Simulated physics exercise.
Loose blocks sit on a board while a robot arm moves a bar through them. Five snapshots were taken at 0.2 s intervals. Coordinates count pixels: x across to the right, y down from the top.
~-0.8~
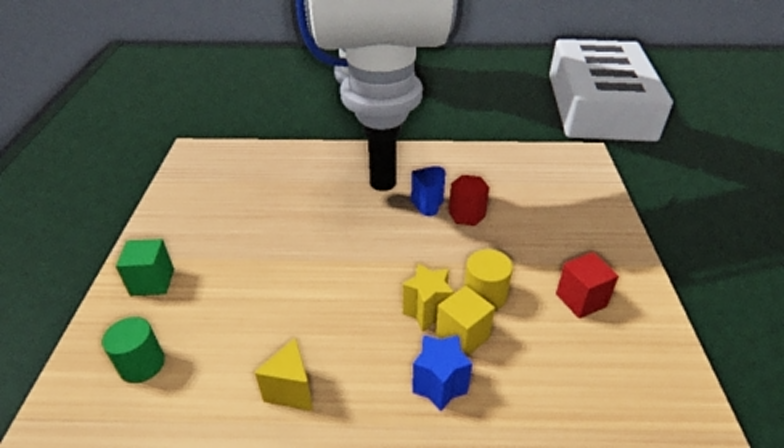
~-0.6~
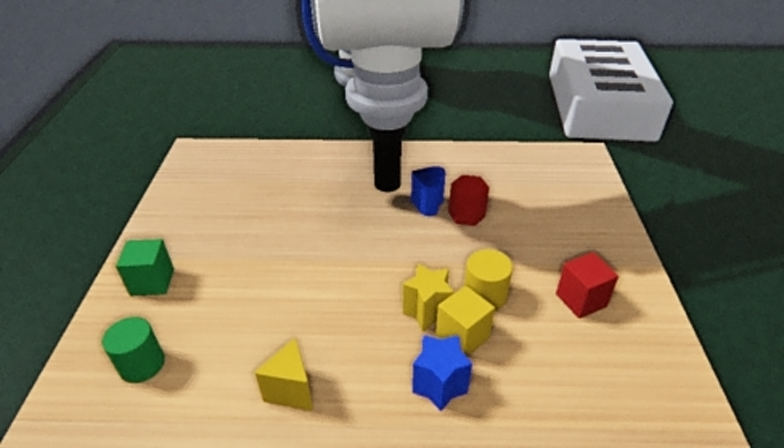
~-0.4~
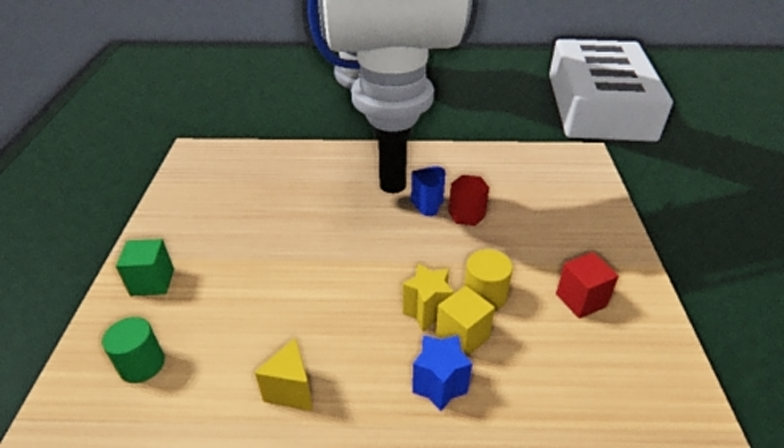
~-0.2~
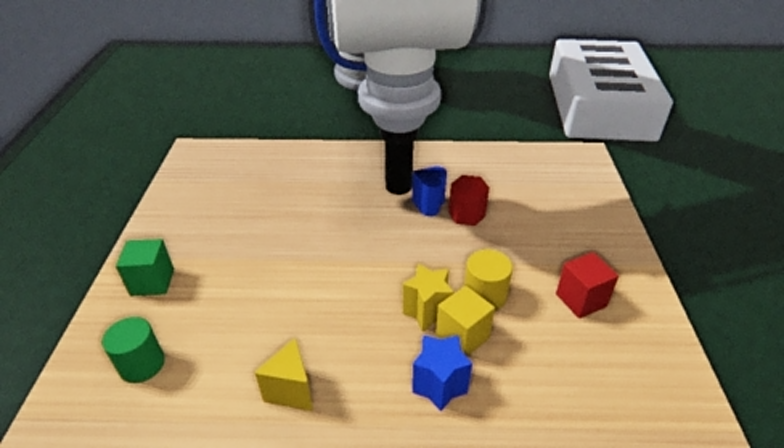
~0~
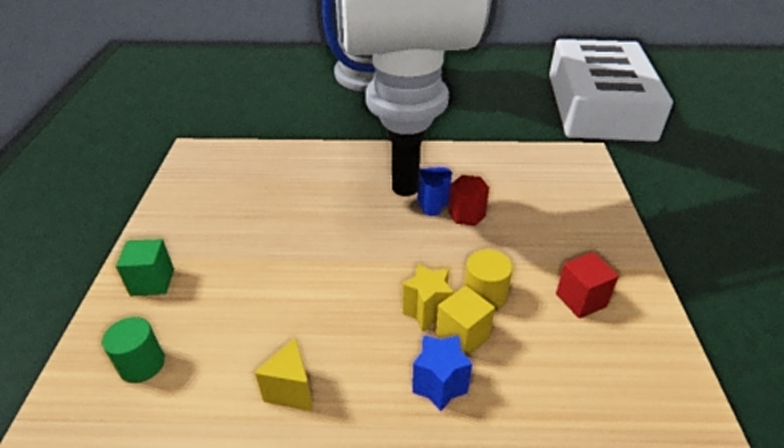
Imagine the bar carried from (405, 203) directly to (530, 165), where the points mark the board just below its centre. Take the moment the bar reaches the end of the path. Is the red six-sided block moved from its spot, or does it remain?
Moved away.
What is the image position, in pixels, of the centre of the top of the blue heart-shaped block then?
Its top middle will sit at (490, 168).
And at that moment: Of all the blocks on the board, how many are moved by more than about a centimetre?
Blocks moved: Two.
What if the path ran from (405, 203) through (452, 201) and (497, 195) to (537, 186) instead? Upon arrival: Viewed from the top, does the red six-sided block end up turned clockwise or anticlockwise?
Answer: Clockwise.
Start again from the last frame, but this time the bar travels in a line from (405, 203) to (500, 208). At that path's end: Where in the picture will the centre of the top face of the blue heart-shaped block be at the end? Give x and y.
It is at (533, 180).
On the path given first. One third of the way, bar (452, 176); blue heart-shaped block (478, 169), turned 55° clockwise; red six-sided block (485, 188), turned 45° clockwise.
Two thirds of the way, bar (494, 163); blue heart-shaped block (490, 168), turned 80° clockwise; red six-sided block (485, 188), turned 45° clockwise.
At the end, bar (532, 151); blue heart-shaped block (490, 168), turned 80° clockwise; red six-sided block (485, 188), turned 45° clockwise.
